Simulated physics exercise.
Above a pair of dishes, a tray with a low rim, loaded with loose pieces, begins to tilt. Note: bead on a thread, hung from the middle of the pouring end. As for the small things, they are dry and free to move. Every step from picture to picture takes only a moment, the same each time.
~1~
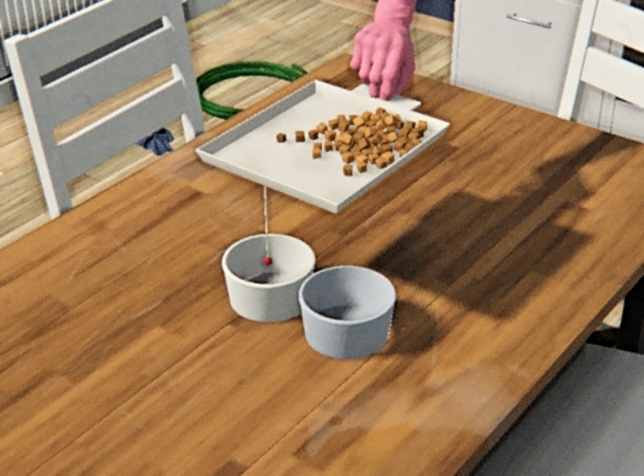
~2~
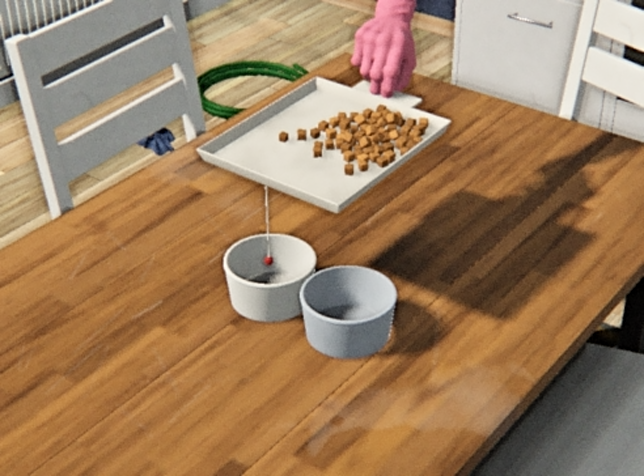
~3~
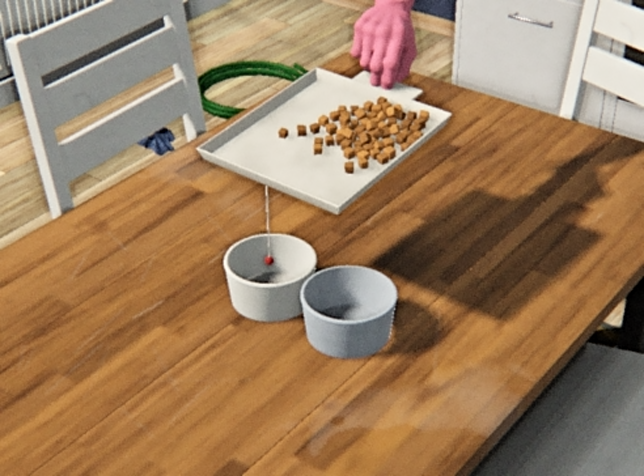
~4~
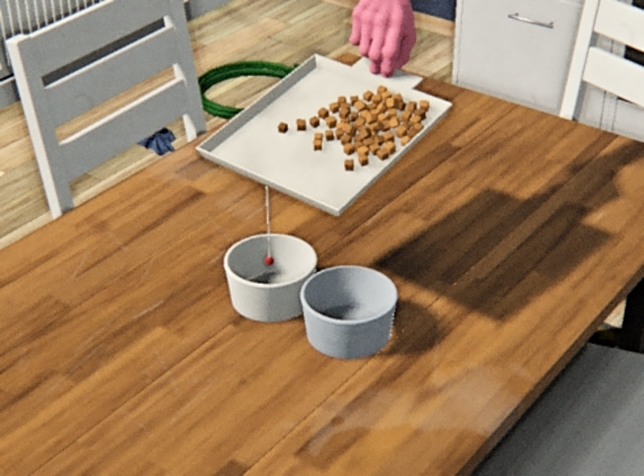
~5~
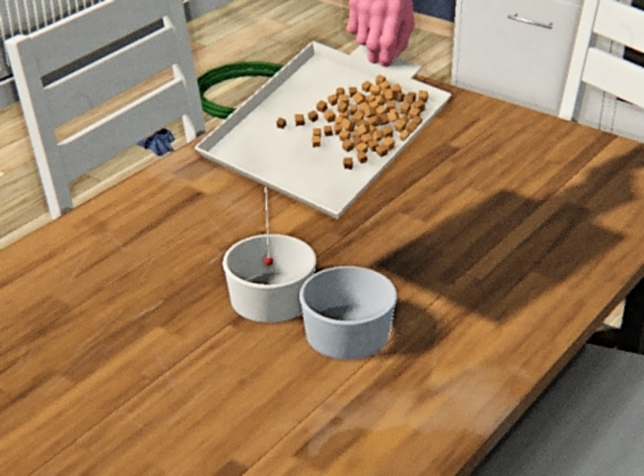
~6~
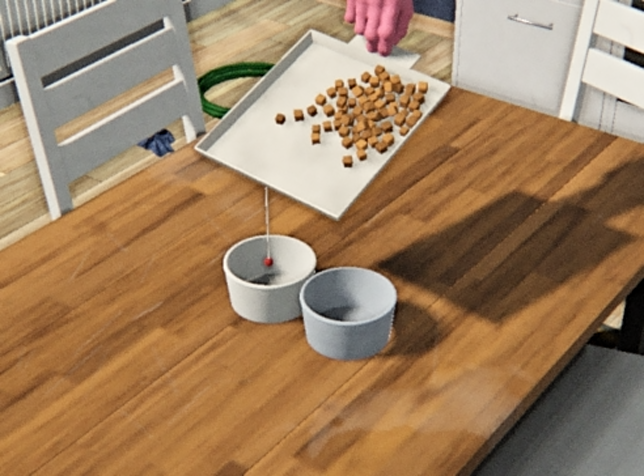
A pale tray of small brown cubes slowly tilting above two round dishes, its far side rising beneath a pink-gloved hand.
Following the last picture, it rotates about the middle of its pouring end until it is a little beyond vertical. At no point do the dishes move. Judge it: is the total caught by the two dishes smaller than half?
Yes.
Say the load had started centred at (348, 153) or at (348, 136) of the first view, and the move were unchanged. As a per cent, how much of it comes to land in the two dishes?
It would be about 40 per cent for the first and about 40 per cent for the second.
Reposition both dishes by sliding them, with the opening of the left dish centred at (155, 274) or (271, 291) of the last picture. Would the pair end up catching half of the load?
Taking the places in turn, it's shy of half and then past half.
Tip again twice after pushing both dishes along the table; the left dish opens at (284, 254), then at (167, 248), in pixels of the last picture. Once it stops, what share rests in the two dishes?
Close to 0 in a hundred, then close to 20 in a hundred.
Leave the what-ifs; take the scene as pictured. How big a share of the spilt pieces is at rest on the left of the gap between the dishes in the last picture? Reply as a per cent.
My estimate is some 80 per cent.
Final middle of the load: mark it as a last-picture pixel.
The centre ends up roughly at (289, 353).
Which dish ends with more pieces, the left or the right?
Answer: The one at right.
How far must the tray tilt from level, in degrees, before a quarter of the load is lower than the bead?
Roughly 75 degrees.
Soon, tray tipped steeply; most on the tray; a stray few outside both; about a quarter in the air.
A while on, tray tipped past a quarter turn; a small part on the tray; about a quarter in the right dish; about half outside both; about a quarter in the air.
Towards the end, tray tipped past a quarter turn; about a third in the right dish; about two thirds outside both.
Finally, tray tipped past a quarter turn; about a third in the right dish; none in the left dish; about two thirds outside both.
